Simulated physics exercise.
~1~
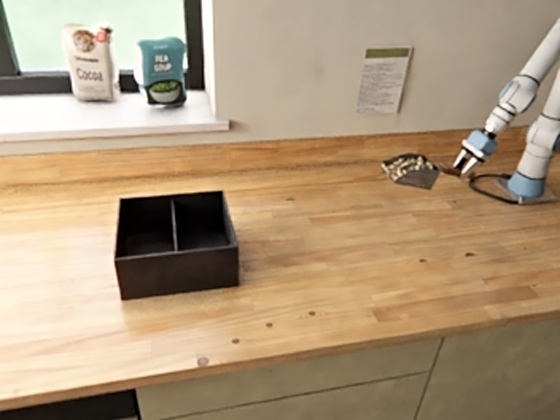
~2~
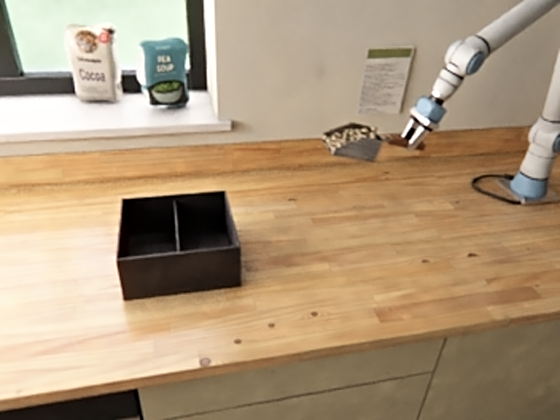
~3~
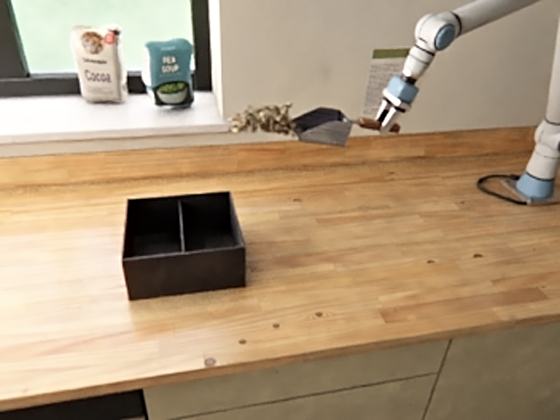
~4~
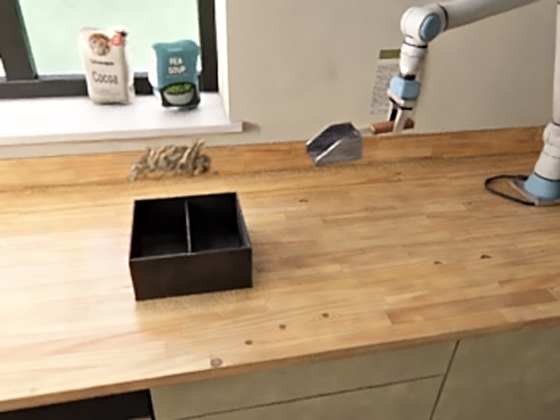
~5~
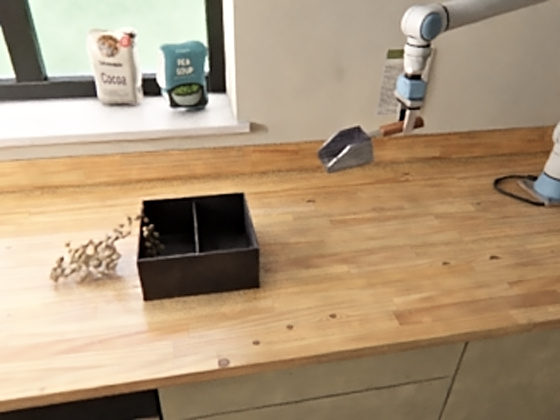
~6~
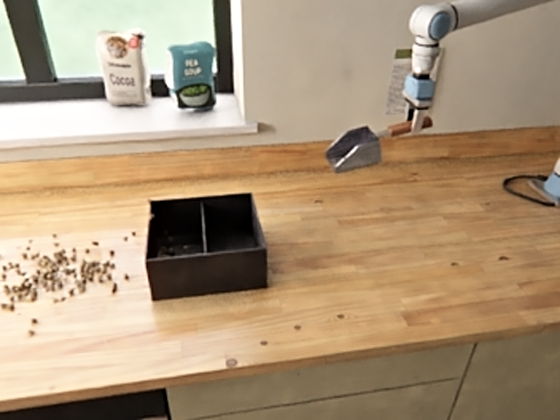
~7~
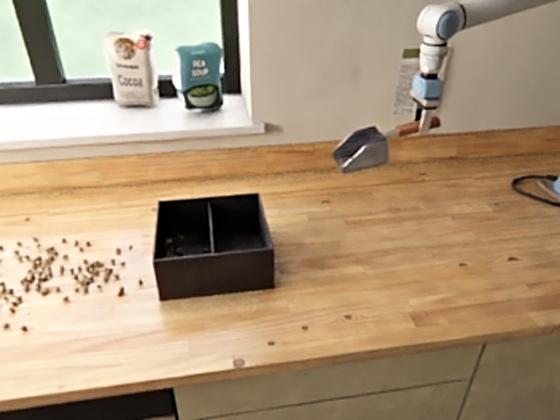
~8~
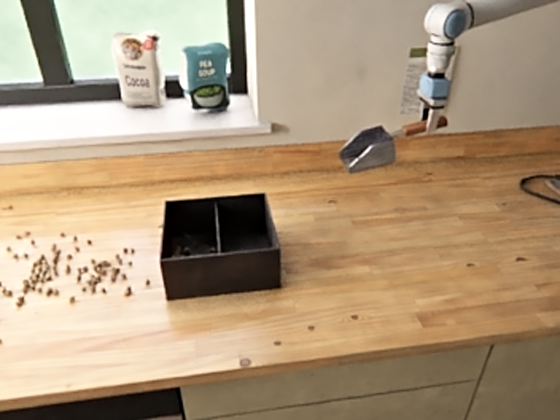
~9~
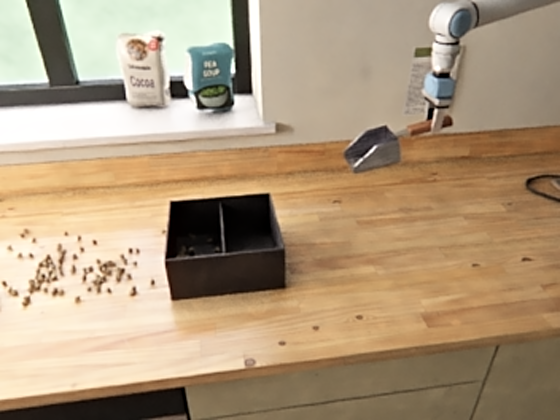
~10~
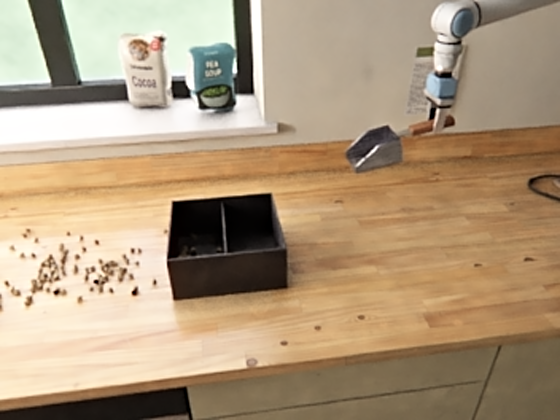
A robot arm swung a metal scoop of small pebbles leftward and flung them toward a divided black box, but most flew past and scattered across the wooden counter to its left, while the arm held the emptied scoop still.
